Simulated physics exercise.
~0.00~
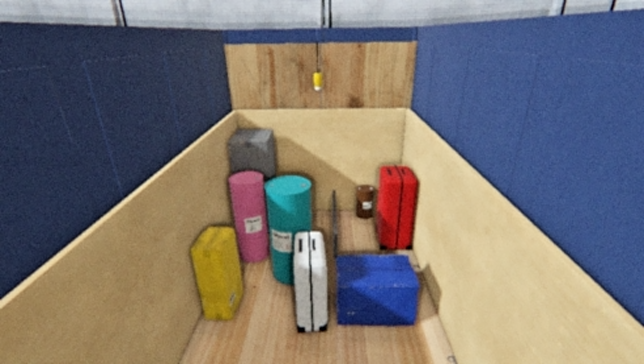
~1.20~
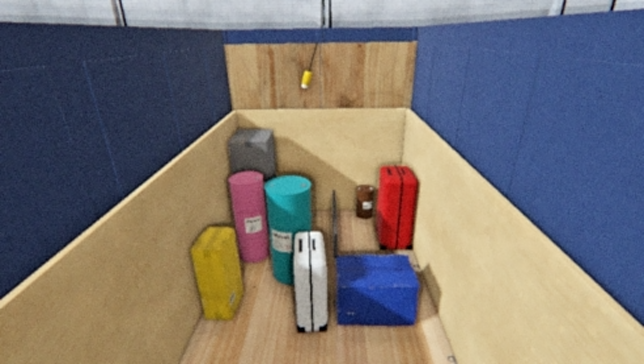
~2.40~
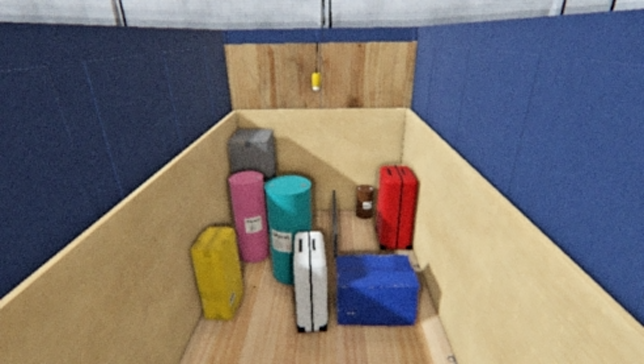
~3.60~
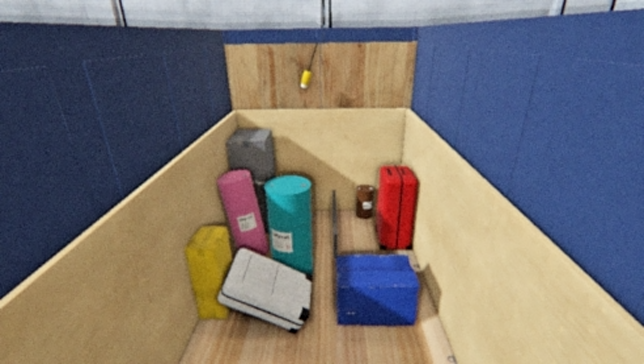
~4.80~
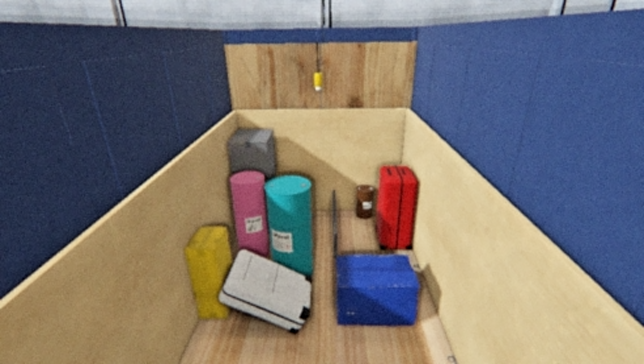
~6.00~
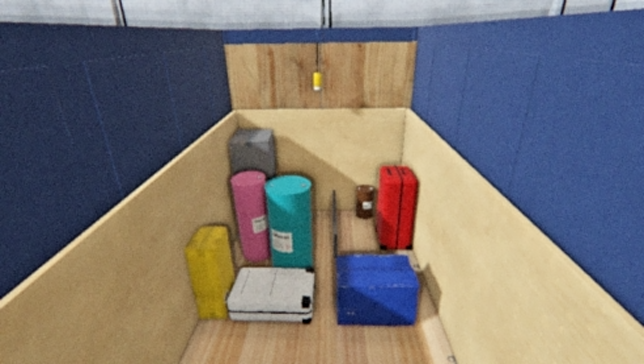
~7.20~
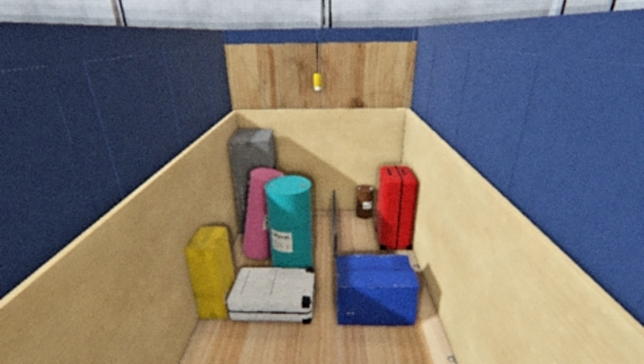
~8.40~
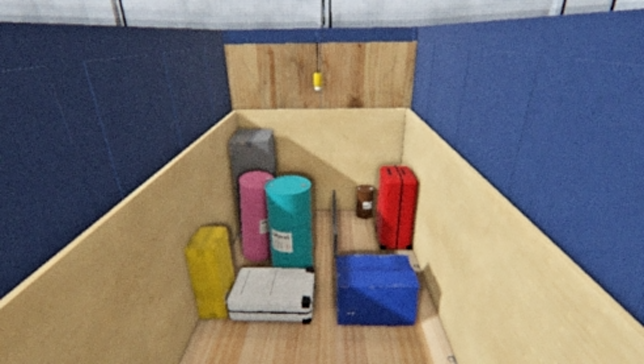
White case toppling left onto its side in a walled cargo bay, pink drum rocking beside the turquoise drum, other items staying upright.
